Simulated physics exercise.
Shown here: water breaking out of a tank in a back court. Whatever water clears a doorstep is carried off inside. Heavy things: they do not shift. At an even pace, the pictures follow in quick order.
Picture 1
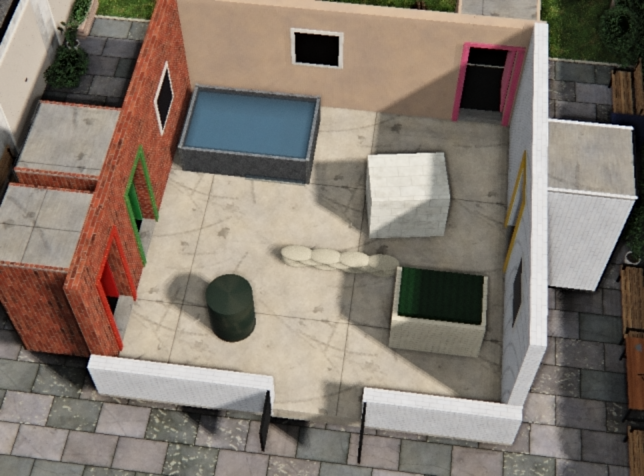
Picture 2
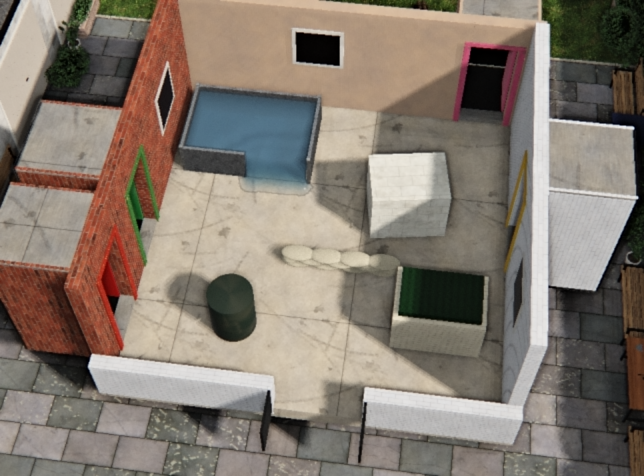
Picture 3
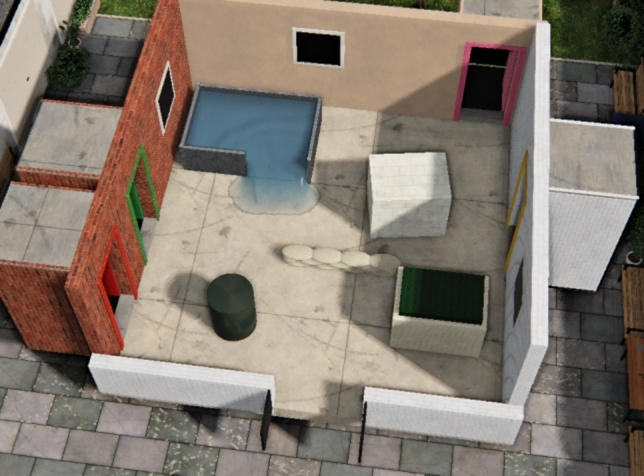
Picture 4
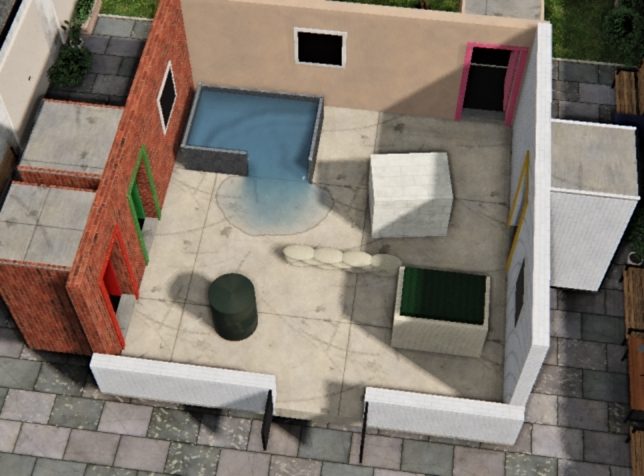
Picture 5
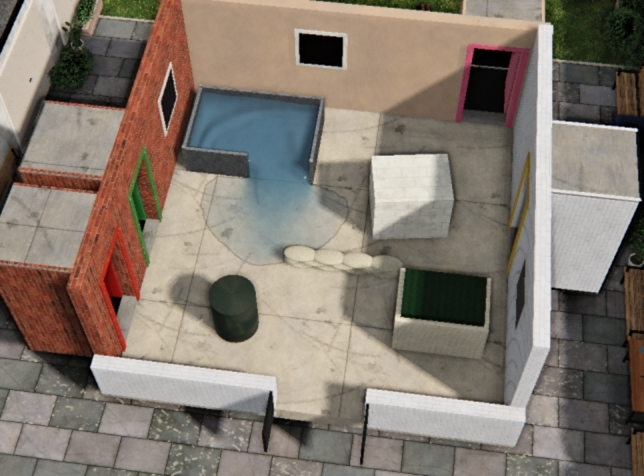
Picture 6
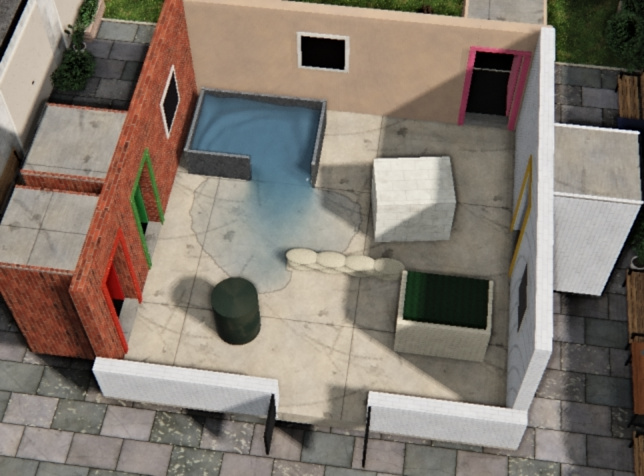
In a walled back court, water breaks out of a tank and spreads across the paving toward the sandbags.
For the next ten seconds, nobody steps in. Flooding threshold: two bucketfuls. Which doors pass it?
Pink door: Not beyond two buckets, green door: Not beyond two buckets, yellow door: Beyond two buckets, red door: Not beyond two buckets.
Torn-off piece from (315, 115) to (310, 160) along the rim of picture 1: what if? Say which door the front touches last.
Door marked red.
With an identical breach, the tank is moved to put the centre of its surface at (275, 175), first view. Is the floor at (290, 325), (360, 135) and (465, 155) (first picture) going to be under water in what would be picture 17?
Going through them in that order: Waterlogged, still bare and still bare.
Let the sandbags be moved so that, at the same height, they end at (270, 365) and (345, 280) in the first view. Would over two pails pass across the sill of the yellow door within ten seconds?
Note - yellow door: Within limit.
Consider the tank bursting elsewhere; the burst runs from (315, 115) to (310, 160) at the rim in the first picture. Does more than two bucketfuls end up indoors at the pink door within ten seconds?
Pink door: Tops the limit.
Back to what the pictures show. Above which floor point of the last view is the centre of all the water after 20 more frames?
I'd put it at around (276, 235).
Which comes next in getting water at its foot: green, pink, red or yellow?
The one in green, I reckon.
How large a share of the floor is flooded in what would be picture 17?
Around 40 percent of it.
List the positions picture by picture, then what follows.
The first frame shows the open tank at (251, 125) is whole and still.
In the second frame, water pours out at (277, 170) and has run to (243, 184).
In the third frame, water pours out at (277, 172) and has run to (239, 204).
In the fourth frame, the front is at (250, 231), out from the gap at (279, 172).
In the fifth frame, the front is at (251, 259), out from the gap at (280, 174).
In the sixth frame, water pours out at (282, 176) and has run to a hidden place.
A moment on, water covers 25 % of the floor; the pink door not reached, the green door wet at the sill, nothing in, the yellow door not reached, the red door not reached.
Next, water covers 40 % of the floor; the pink door not reached, the green door wet at the sill, nothing in, the yellow door not reached, the red door wet at the sill, nothing in.
Then, water covers 60 % of the floor; the pink door not reached, the green door wet at the sill, nothing in, the yellow door over two buckets in, the red door under two buckets in.
Later, water covers 80 % of the floor; the pink door wet at the sill, nothing in, the green door wet at the sill, nothing in, the yellow door far over two buckets in, the red door under two buckets in.
In the end, water covers 95 % of the floor; the pink door wet at the sill, nothing in, the green door wet at the sill, nothing in, the yellow door far over two buckets in, the red door under two buckets in.
